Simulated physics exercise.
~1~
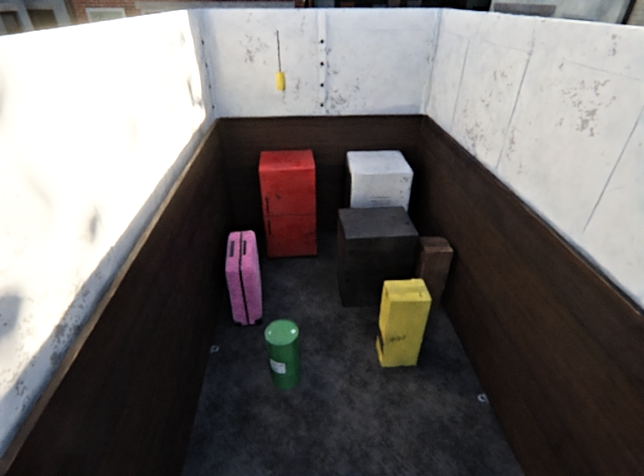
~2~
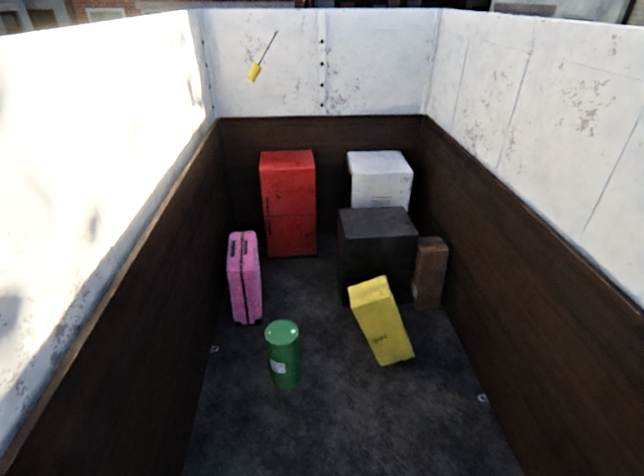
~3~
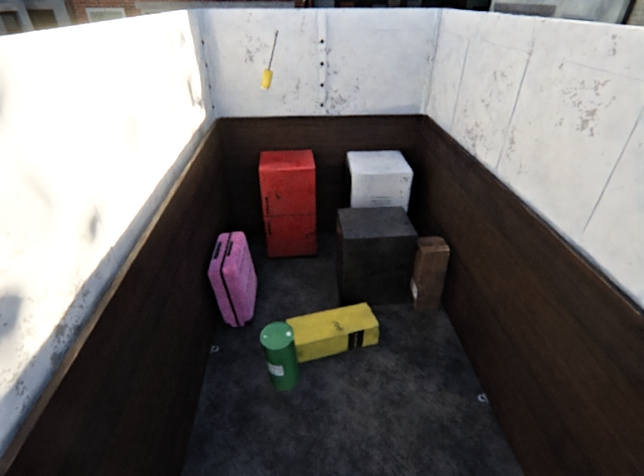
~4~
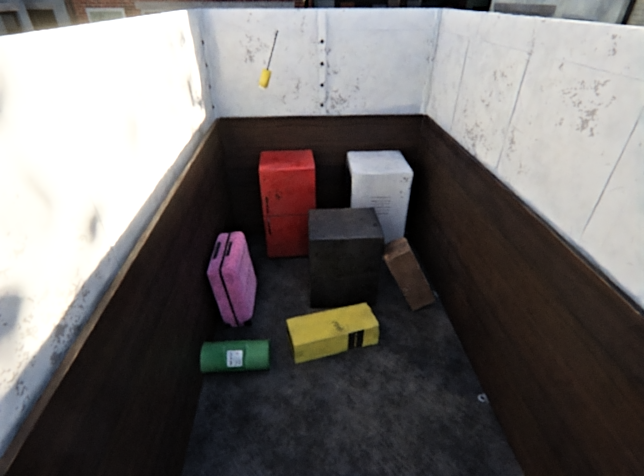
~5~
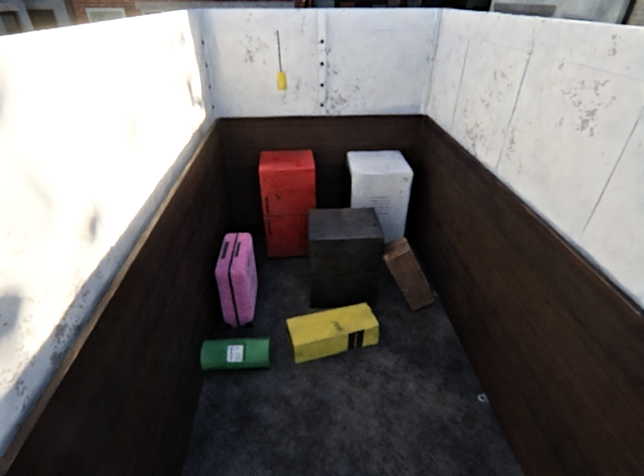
The footage shows a van's load bay where a yellow box tips left onto its side, then a green canister topples left while a black appliance slides left and a brown box ends up leaning, with the pink case, red appliance and white appliance still upright.
